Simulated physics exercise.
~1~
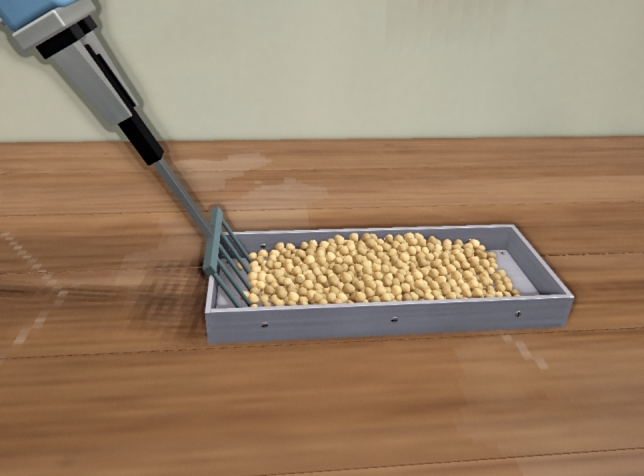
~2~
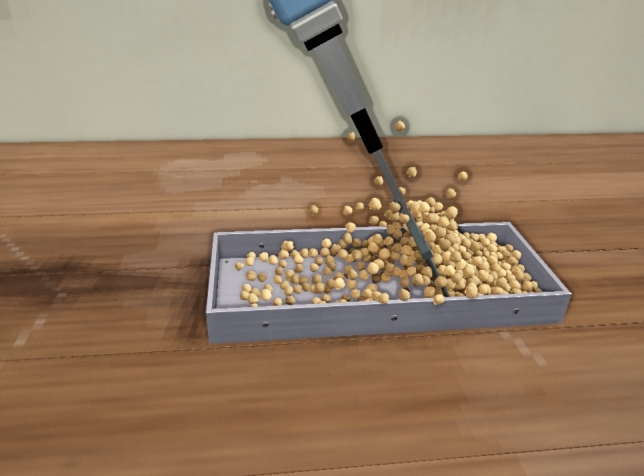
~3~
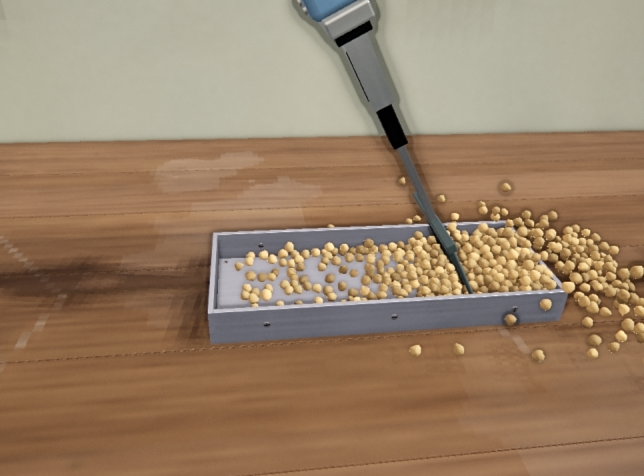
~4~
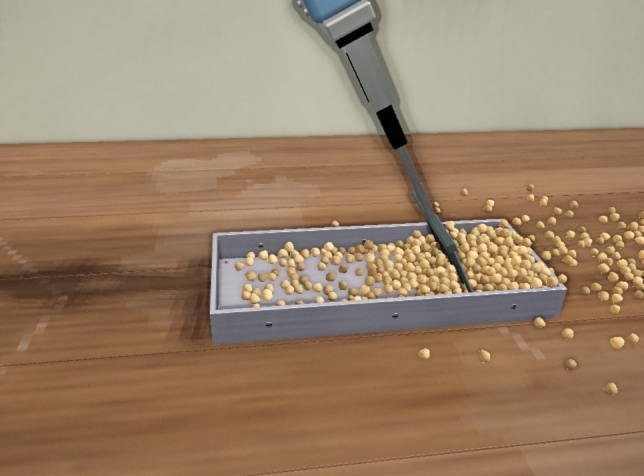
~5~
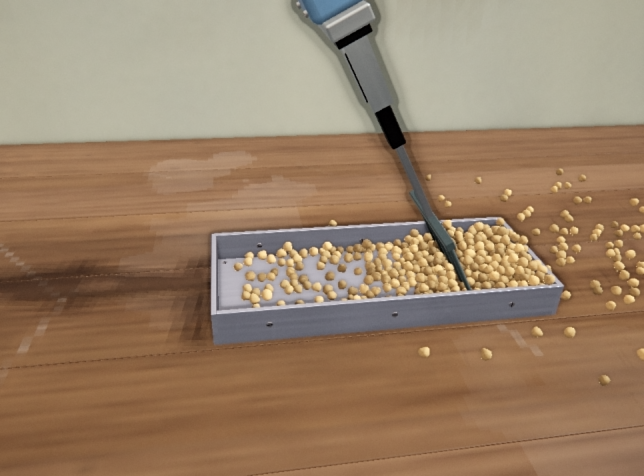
We see a robot arm drag a fork rightward through a shallow grey tray of dried chickpeas, piling them toward the right end until many spill over onto the wooden table and scatter, while the fork stops and most of the chickpeas remain in the tray.
